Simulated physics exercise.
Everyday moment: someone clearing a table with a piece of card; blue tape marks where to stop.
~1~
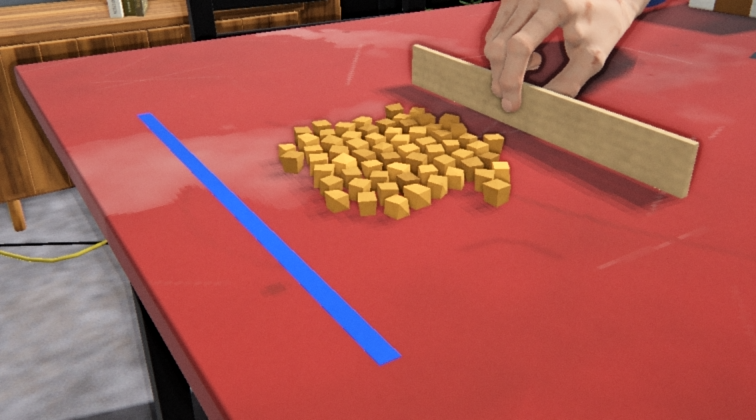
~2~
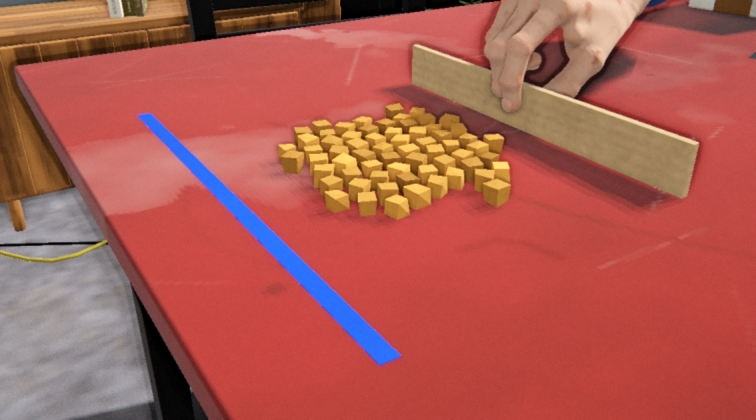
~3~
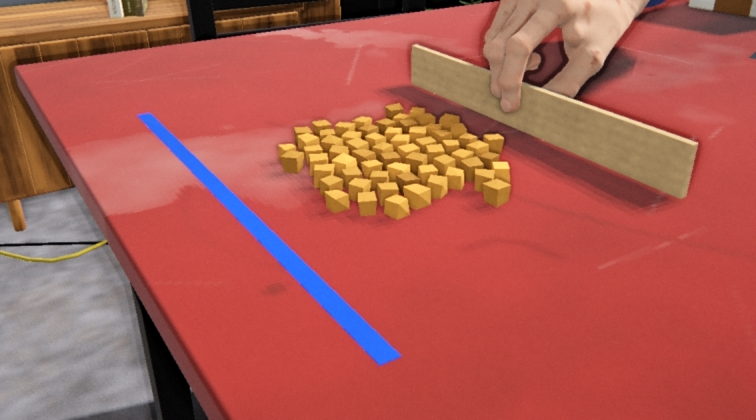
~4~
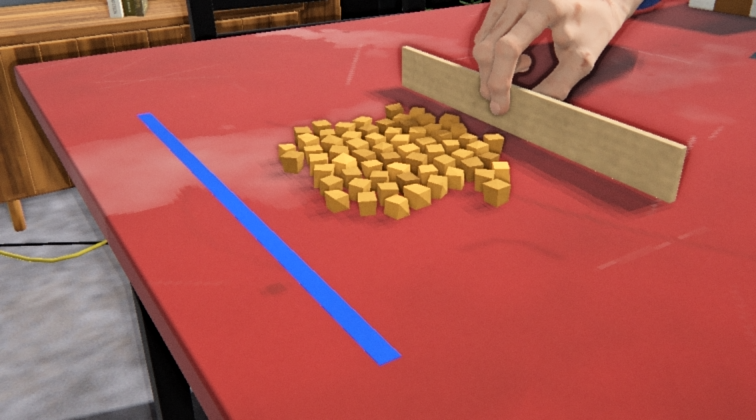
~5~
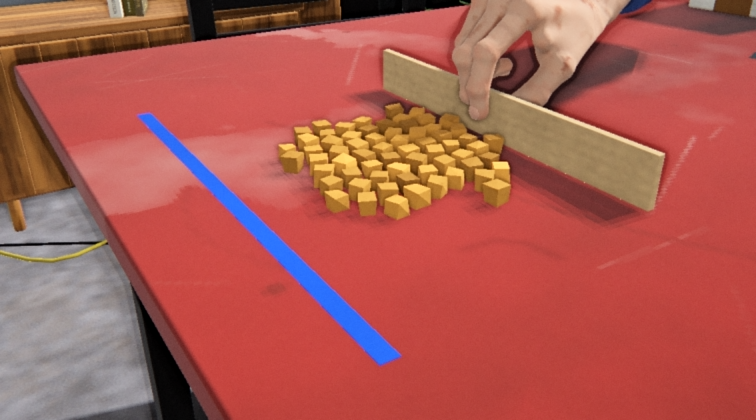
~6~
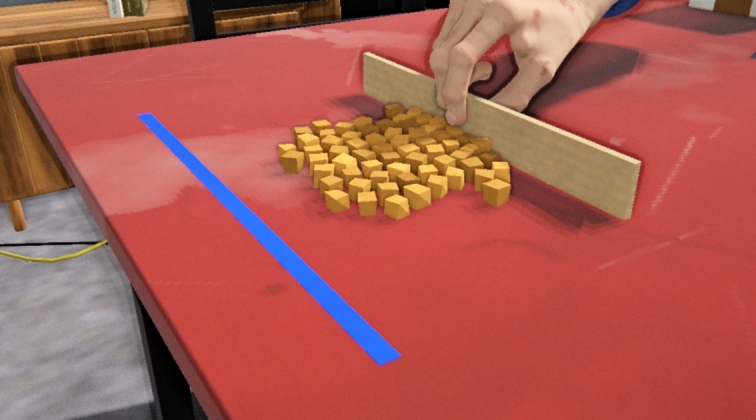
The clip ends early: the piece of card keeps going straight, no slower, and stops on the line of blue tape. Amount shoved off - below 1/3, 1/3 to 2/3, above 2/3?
Below 1/3.
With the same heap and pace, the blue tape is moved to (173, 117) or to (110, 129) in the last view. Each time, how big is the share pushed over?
Note: Case one around 0 in a hundred, case two around 60 in a hundred.
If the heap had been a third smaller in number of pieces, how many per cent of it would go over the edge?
10 per cent or so.
Just after the last frame, piece of card still moving, near (353, 121); heap all on the table, its front near (238, 209).
A moment on, piece of card stopped at the blue tape; heap about a tenth over the edge.
Further on, piece of card stopped at the blue tape; heap roughly a quarter over the edge.
When it is over, piece of card stopped at the blue tape; heap roughly a quarter over the edge.
